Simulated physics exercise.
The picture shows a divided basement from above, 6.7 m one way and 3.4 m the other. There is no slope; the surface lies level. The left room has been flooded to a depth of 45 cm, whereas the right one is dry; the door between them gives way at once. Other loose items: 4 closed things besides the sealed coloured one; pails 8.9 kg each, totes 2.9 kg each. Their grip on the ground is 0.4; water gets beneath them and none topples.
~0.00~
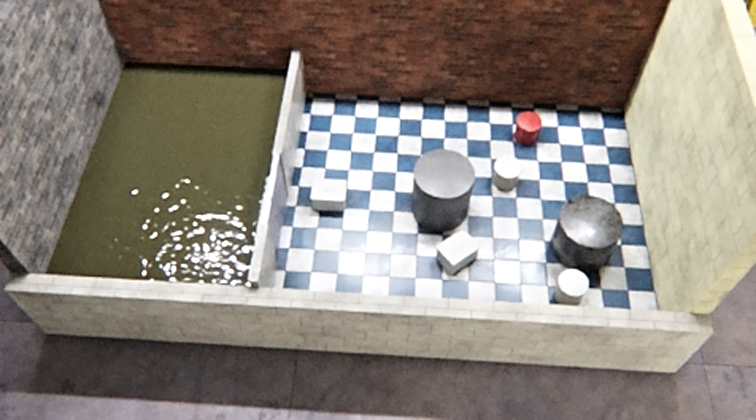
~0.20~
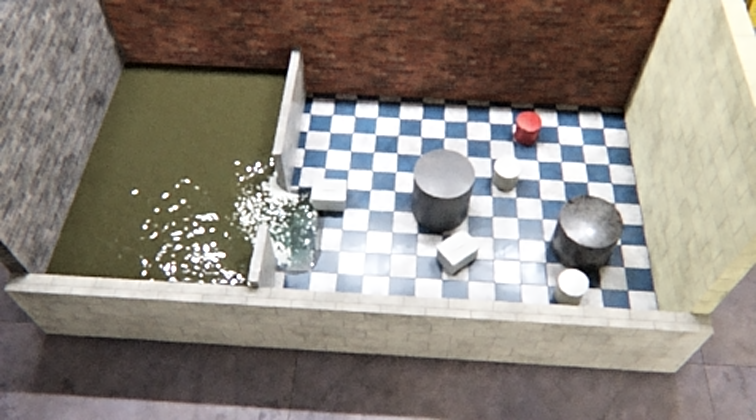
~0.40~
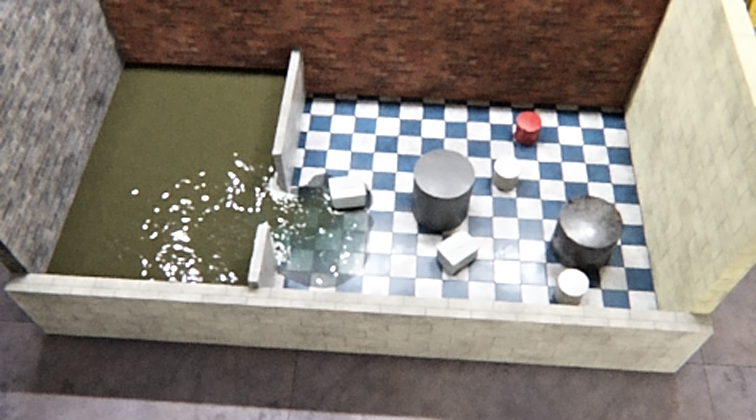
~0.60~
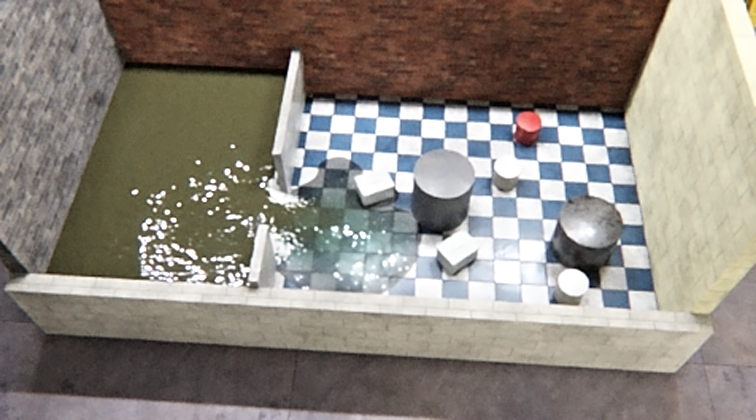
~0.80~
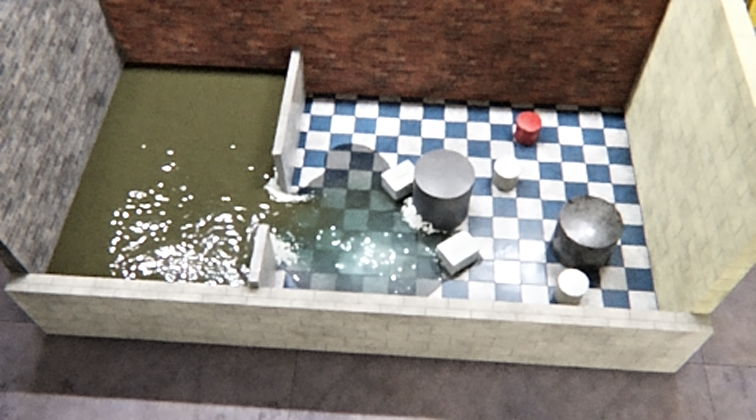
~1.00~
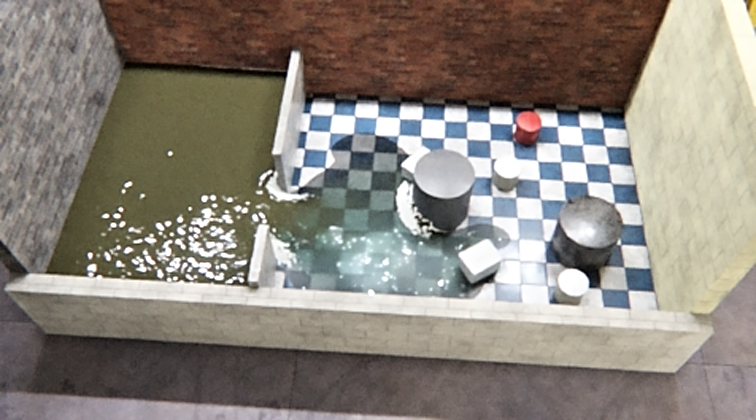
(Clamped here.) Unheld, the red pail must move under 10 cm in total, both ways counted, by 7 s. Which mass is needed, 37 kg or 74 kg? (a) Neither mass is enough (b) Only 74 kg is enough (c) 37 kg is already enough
Answer: C.
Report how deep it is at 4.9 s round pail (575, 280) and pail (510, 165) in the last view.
19 and 8 cm.
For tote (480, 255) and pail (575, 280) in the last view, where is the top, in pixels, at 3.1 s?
About (651, 286) for the first and (630, 227) for the second.
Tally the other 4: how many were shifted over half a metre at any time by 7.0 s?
The total is 4.
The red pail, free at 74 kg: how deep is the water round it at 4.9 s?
Depth: Approx. 18 cm.
After 1.4 s the red pail would be 0 cm from its start with 37 kg and 0 cm from its start with 74 kg; 0 cm of water round it then.
After 3.1 s the red pail would be 0 cm from its start with 37 kg and 0 cm from its start with 74 kg; 6 cm of water round it then.
After 4.9 s the red pail would be 1 cm from its start with 37 kg and 0 cm from its start with 74 kg; 18 cm of water round it then.
After 7.0 s the red pail would be 2 cm from its start with 37 kg and 0 cm from its start with 74 kg; 14 cm of water round it then.
